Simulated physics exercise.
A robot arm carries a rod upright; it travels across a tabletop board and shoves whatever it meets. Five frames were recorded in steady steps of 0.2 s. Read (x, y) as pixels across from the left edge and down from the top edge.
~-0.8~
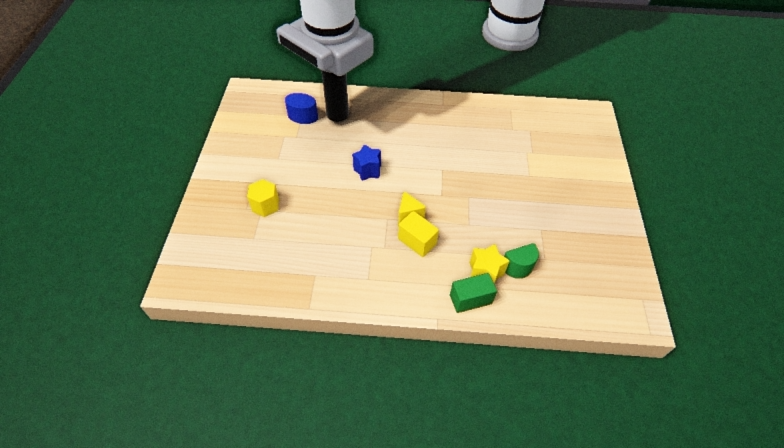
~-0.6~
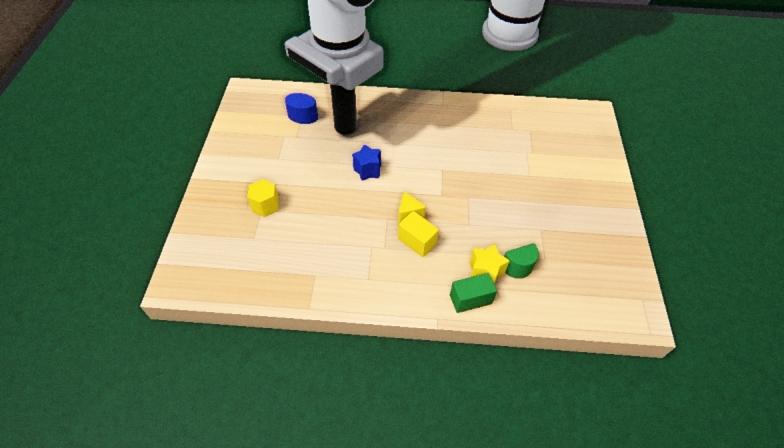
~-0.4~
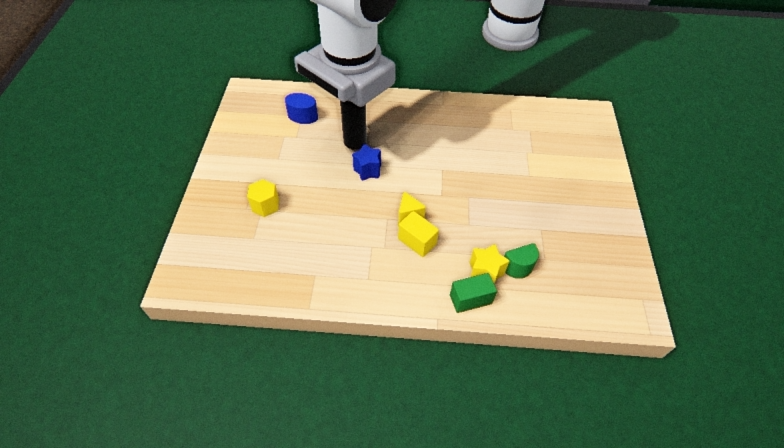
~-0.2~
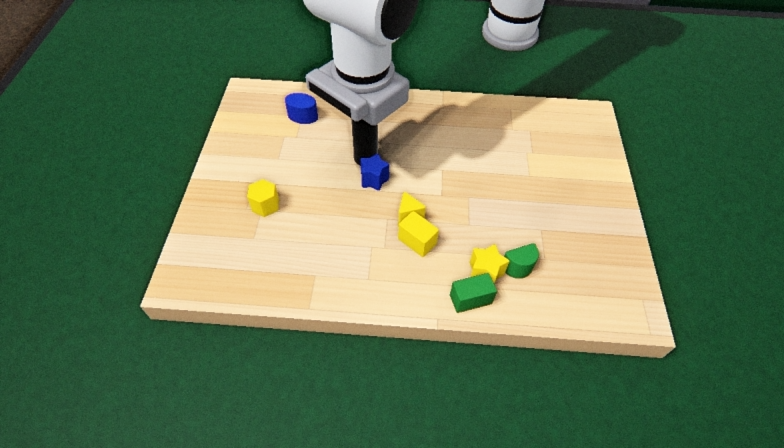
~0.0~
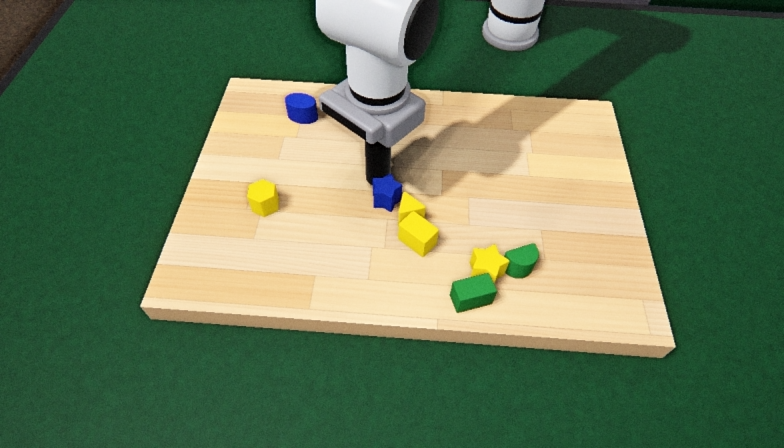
A robot arm with a black rod moves down and slightly right across a wooden board, meets the blue star block and pushes it toward the yellow triangular block, while the other yellow, green and blue blocks stay still.
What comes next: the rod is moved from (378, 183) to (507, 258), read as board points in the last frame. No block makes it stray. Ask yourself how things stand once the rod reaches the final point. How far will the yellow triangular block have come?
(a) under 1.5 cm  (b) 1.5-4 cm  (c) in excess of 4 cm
My answer is option c.
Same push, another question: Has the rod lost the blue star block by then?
Going by the path, yes.
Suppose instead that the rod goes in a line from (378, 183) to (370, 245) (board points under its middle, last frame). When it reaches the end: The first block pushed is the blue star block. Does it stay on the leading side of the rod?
I'm fairly sure the blue star block slides away from the front of the rod at some point.
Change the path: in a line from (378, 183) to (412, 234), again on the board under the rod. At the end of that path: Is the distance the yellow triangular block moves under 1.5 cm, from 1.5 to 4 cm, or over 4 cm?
Upwards of 4 cm.
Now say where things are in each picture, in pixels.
In the first frame, lower end of the rod at (338, 114), tops of blocks, blue star block at (368, 155), yellow triangular block at (410, 203), yellow rectangular block at (419, 226), yellow star block at (490, 259), green D-shaped block at (525, 254).
In the second frame, rod at (346, 127), blocks as before.
In the third frame, rod at (355, 142), blocks as before.
In the fourth frame, rod at (366, 158), blue star block at (374, 164).
In the fifth frame, rod at (378, 177), blue star block at (386, 185), yellow triangular block at (410, 203), yellow rectangular block at (419, 226), yellow star block at (490, 259), green D-shaped block at (525, 254).
On the path given first. One third of the way, rod at (420, 202); blue star block at (417, 211), turned 30° clockwise; yellow triangular block at (435, 226), turned 55° clockwise; yellow rectangular block at (423, 240).
Two thirds of the way, rod at (463, 226); blue star block at (420, 216), turned 65° clockwise; yellow triangular block at (440, 232), turned 50° clockwise; yellow rectangular block at (422, 244).
At the end, rod at (509, 253); blue star block at (420, 216), turned 65° clockwise; yellow triangular block at (440, 232), turned 50° clockwise; yellow rectangular block at (422, 244); yellow star block at (497, 265), turned 35° clockwise; green D-shaped block at (532, 258), turned 25° anticlockwise.
